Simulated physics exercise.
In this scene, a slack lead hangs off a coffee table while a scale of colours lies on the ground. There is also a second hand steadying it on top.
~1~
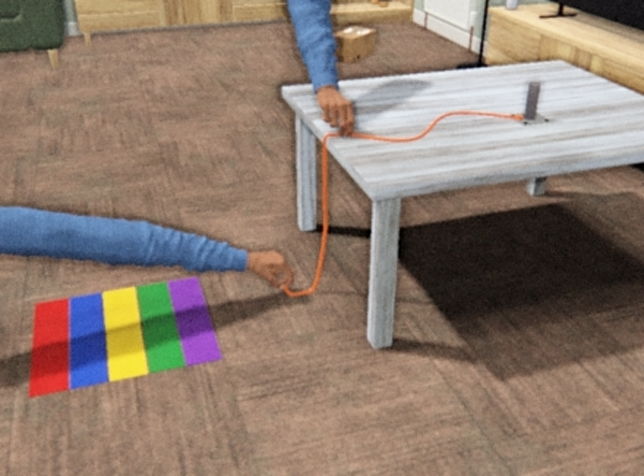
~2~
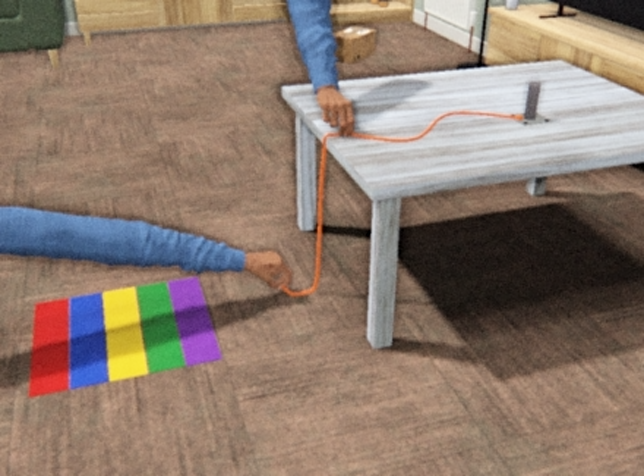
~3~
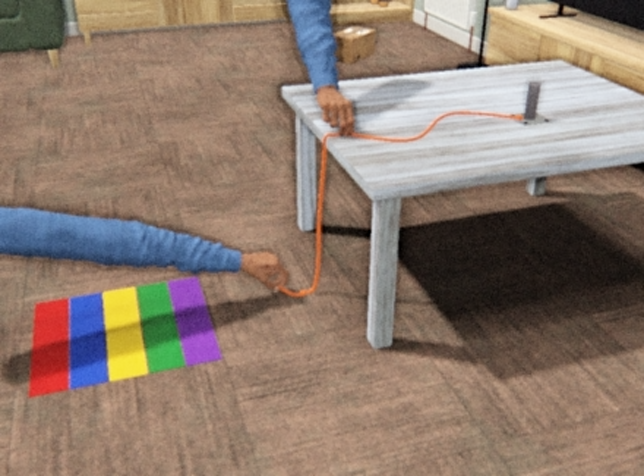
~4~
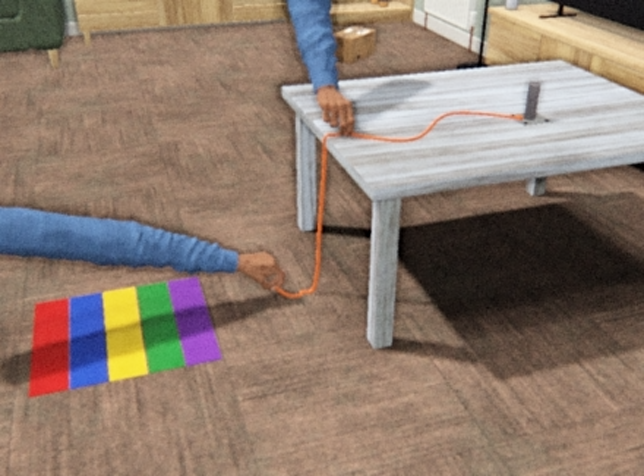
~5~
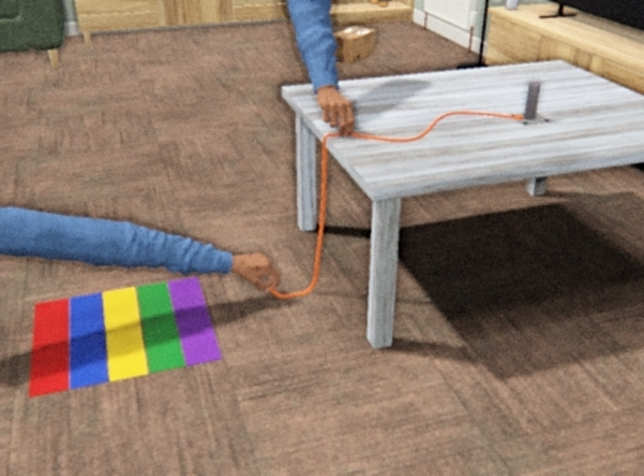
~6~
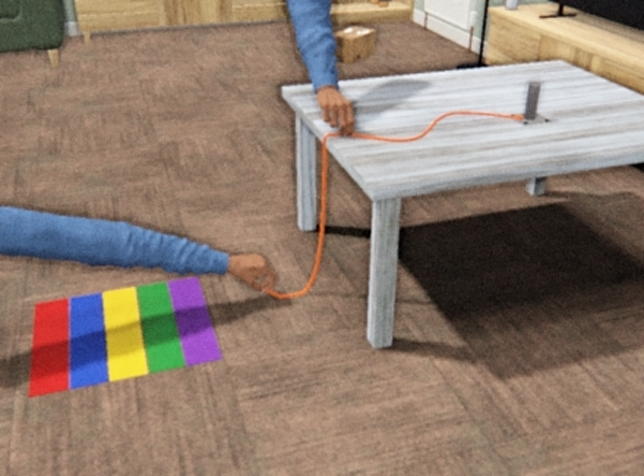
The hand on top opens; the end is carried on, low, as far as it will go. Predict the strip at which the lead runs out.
I would say the yellow strip.
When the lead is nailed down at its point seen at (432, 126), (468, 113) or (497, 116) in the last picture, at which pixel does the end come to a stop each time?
They end up at (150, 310), (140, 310) and (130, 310).
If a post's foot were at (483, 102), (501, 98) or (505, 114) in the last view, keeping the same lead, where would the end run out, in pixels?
Around (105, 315), then (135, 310), then (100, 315).
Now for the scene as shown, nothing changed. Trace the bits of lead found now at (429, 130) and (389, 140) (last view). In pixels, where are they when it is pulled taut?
Around (404, 131); the other one around (349, 136).
Early on, end near (180, 304); over purple.
Midway, end near (144, 310); over green.
At the end of the slack, end near (123, 314); over yellow. It halts on the yellow strip.
